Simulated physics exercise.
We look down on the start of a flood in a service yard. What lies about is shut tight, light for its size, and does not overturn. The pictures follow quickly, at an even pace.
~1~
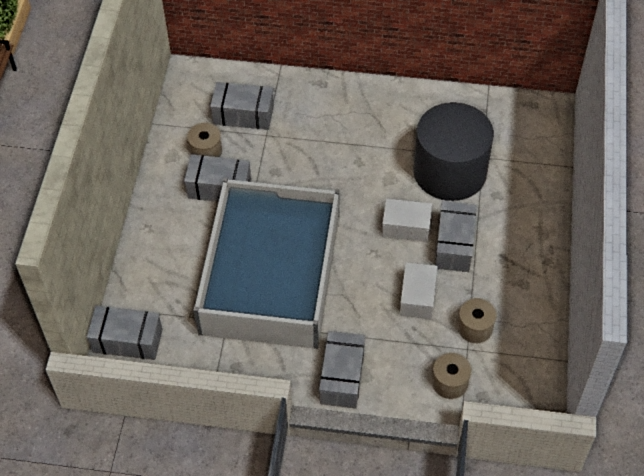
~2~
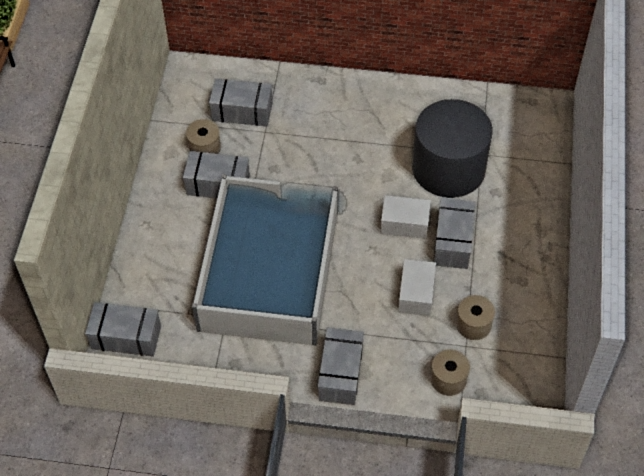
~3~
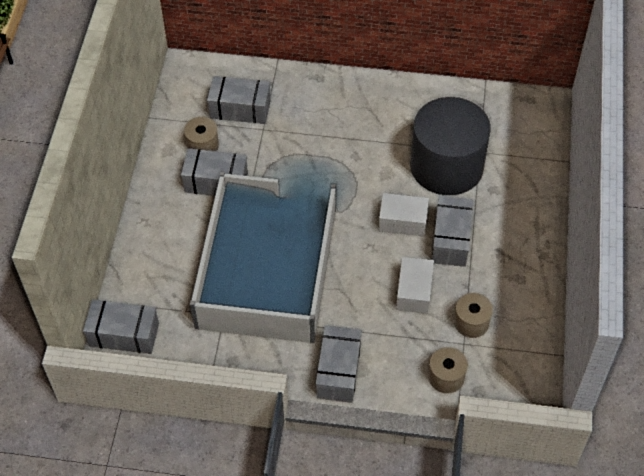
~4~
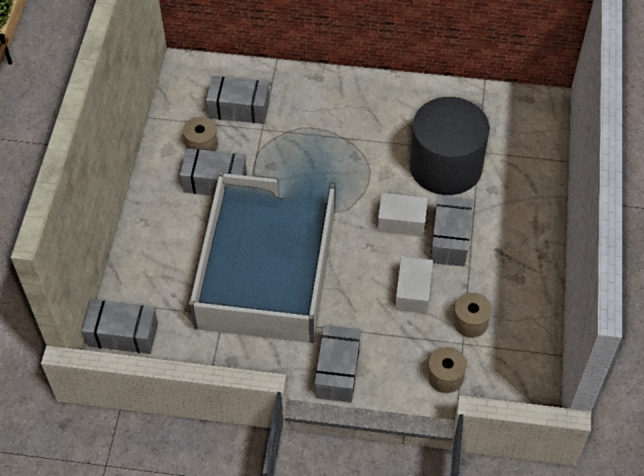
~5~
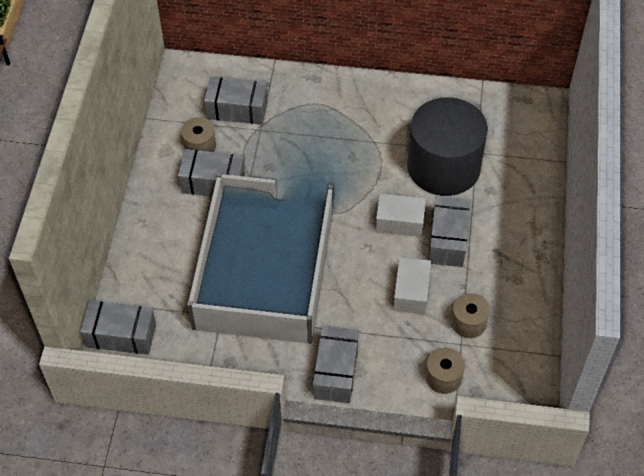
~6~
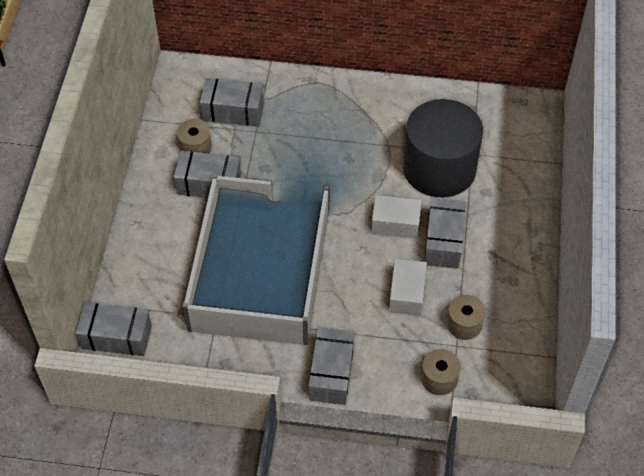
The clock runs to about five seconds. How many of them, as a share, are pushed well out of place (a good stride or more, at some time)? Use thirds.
It is less than a third.
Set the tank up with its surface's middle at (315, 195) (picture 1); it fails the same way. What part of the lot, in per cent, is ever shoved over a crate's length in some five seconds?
I make it 0 per cent.
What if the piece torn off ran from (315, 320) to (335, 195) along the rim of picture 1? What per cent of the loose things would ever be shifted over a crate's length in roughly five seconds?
I make it 50 per cent.
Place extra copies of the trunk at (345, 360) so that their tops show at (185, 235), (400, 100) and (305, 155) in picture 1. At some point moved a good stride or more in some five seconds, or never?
As listed: Not that far, moved that far, pushed that far.
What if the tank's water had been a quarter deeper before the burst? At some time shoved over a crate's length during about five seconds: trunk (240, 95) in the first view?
For that one: Shifted that much.
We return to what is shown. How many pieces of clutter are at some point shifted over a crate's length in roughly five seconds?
I count 0.
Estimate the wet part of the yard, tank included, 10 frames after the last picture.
I make it 35 per cent.
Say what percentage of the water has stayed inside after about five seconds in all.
Near 100 in a hundred.
A moment on, 0 of 10 are well off their spots; 0 afloat.
Next, 0 of 10 are well off their spots; 0 afloat.
Later, 0 of 10 are well off their spots; 0 afloat.
In the end, 0 of 10 are well off their spots, and 0 have been at some point; 0 afloat.
